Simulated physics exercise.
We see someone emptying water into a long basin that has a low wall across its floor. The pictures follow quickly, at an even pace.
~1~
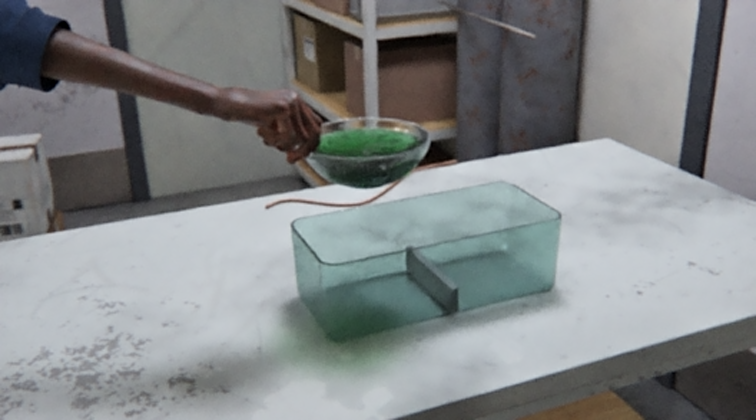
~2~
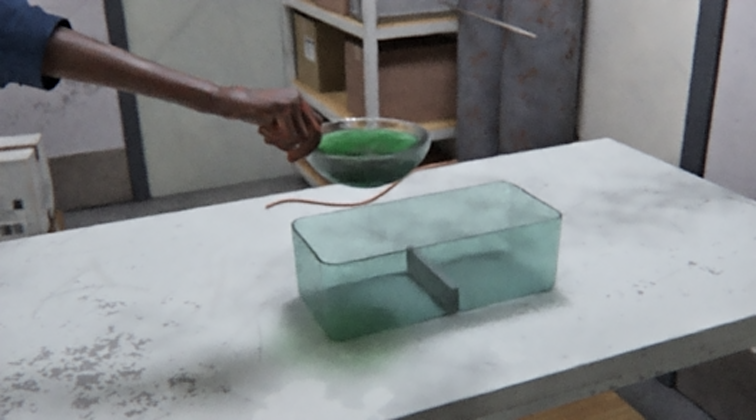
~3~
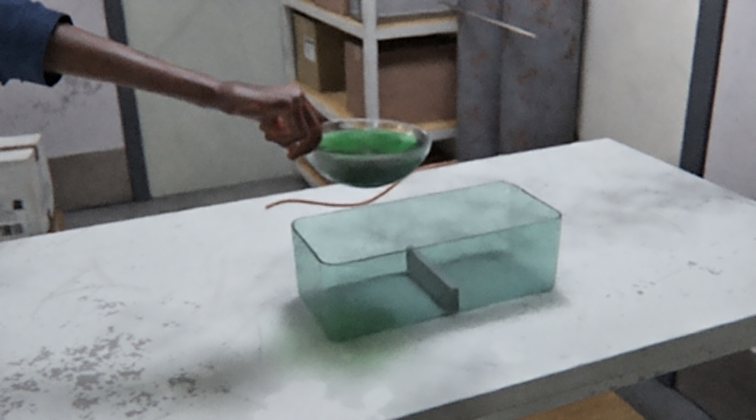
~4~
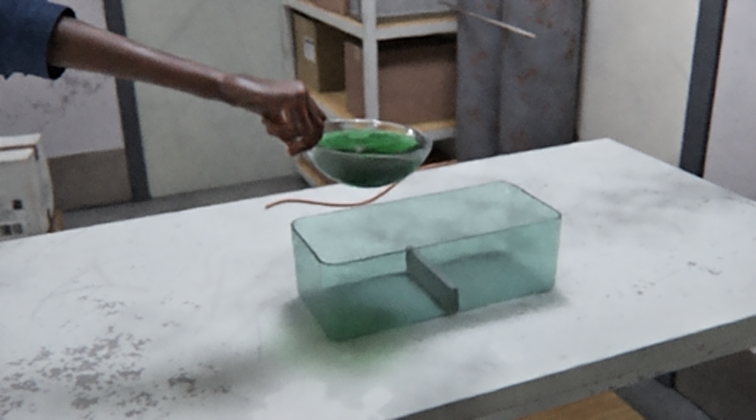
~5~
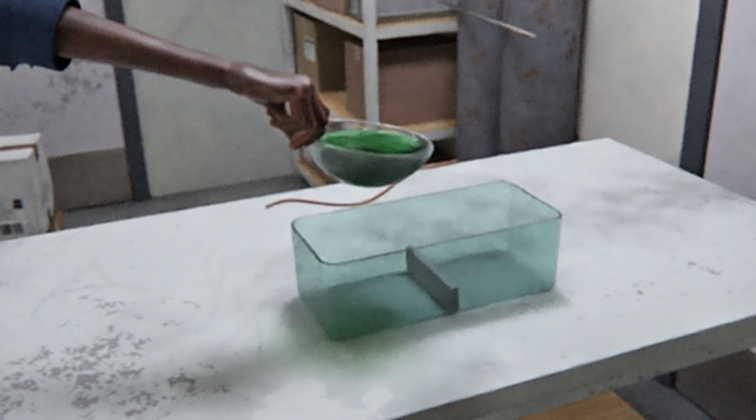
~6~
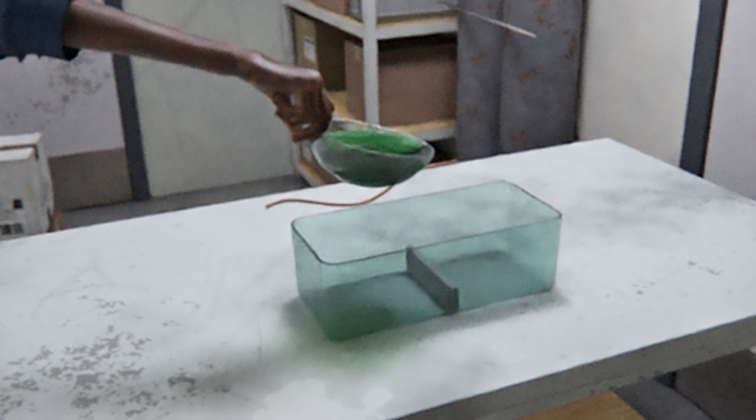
A hand gradually tilts a clear bowl of green water rightward above a long, divided basin.
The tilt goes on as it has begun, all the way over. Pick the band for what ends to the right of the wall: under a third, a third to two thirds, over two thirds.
In the end above two thirds is right of the wall.
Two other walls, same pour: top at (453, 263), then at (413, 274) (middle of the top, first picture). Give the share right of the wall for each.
About 50 and 85 per cent.
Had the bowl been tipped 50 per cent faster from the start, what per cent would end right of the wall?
It comes to 65 per cent or so.
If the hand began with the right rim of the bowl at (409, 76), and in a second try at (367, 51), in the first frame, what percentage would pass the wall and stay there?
The first gives 75 %, the second 35 %.
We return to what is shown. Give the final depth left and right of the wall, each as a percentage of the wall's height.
Some 10 per cent left and 50 right.
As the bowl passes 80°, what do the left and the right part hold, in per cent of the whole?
Left about 0, right about 65.
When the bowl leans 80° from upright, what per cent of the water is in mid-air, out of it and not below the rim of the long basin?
Some 25 per cent.
A moment on, the bowl is tipped on its side and 10 per cent is still to pour, 2 is left of the wall and 64 right of it.
Next, the bowl is tipped right over and 0 per cent is still to pour, 19 is left of the wall and 80 right of it.
Then the bowl is tipped right over and 0 per cent is still to pour, 19 is left of the wall and 80 right of it.
Later the bowl is tipped right over and 0 per cent is still to pour, 19 is left of the wall and 80 right of it.
Finally, 19 per cent lies left of the wall, 80 right of it and 1 outside.
